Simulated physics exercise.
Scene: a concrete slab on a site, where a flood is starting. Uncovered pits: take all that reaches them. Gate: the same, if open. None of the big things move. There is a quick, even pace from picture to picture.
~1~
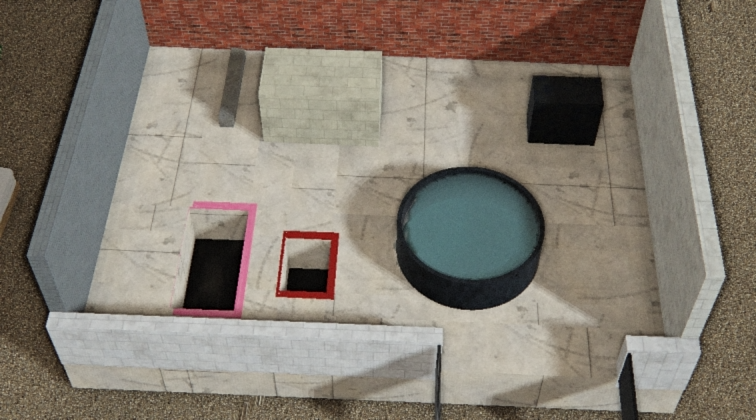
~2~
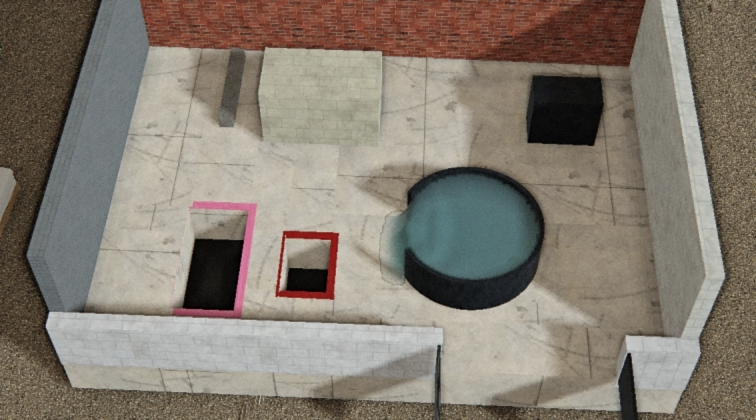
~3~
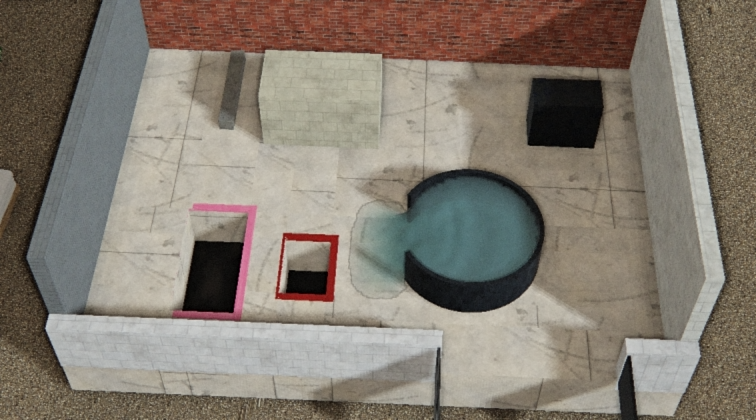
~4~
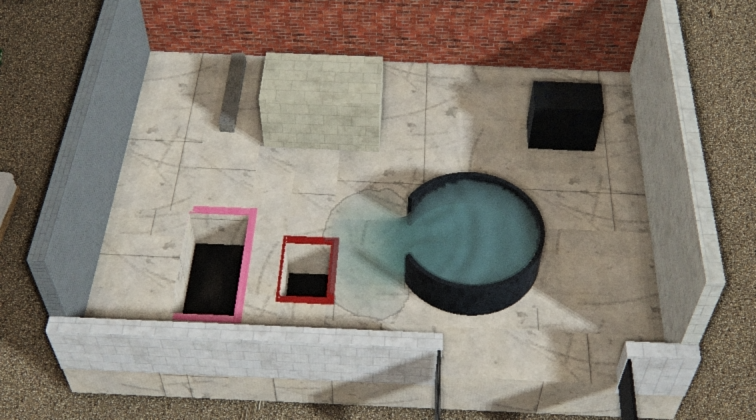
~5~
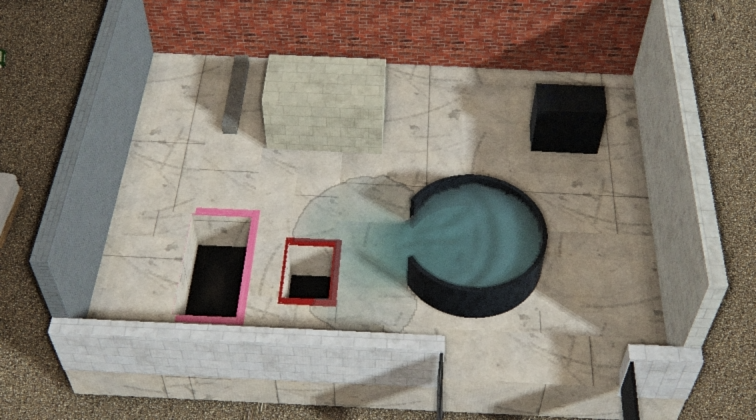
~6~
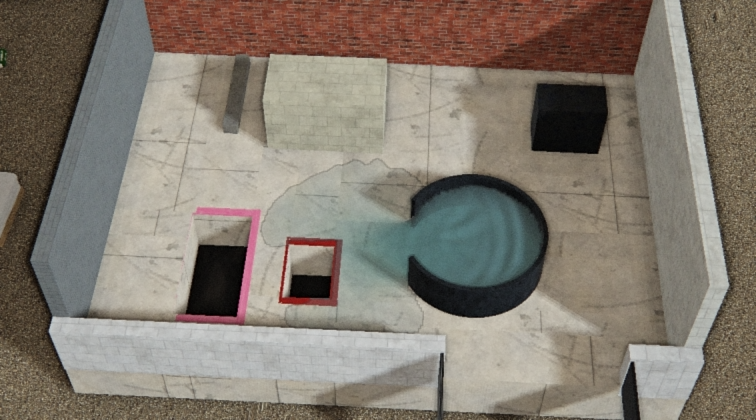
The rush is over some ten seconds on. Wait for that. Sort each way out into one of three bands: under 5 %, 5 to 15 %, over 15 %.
Sorted: Gate - under 5 %; pink pit - over 15 %; red pit - over 15 %.
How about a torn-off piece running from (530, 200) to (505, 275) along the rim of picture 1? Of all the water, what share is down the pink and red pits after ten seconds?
Pink about 0 %, red about 2 %.
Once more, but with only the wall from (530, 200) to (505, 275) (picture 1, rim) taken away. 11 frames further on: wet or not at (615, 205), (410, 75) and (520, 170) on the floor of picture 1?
Point 1: Inundated; point 2: Unwetted; point 3: Unwetted.
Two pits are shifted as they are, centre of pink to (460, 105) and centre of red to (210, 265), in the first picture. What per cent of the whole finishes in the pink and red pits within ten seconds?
Percentages by pit: Pink at 2, red at 30.
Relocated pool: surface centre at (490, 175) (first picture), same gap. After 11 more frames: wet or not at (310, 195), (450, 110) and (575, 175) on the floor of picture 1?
Going through the three spots, I'd say swamped, high and dry, high and dry.
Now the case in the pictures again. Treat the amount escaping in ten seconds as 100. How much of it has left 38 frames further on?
Near 80 in a hundred.
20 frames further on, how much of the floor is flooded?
That comes to about 35 per cent.
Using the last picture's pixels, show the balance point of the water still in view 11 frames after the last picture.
Around pixel (406, 247) of the last picture.
A moment on, water covers 20 % of the floor; the gate 0 %, the pink pit 1 %, the red pit 11 %.
Next, water covers 25 % of the floor; the gate 0 %, the pink pit 3 %, the red pit 20 %.
Then, water covers 35 % of the floor; the gate 0 %, the pink pit 5 %, the red pit 28 %.
Later, water covers 45 % of the floor; the gate 0 %, the pink pit 10 %, the red pit 36 %.
In the end, water covers 40 % of the floor; the gate 0 %, the pink pit 17 %, the red pit 41 %.
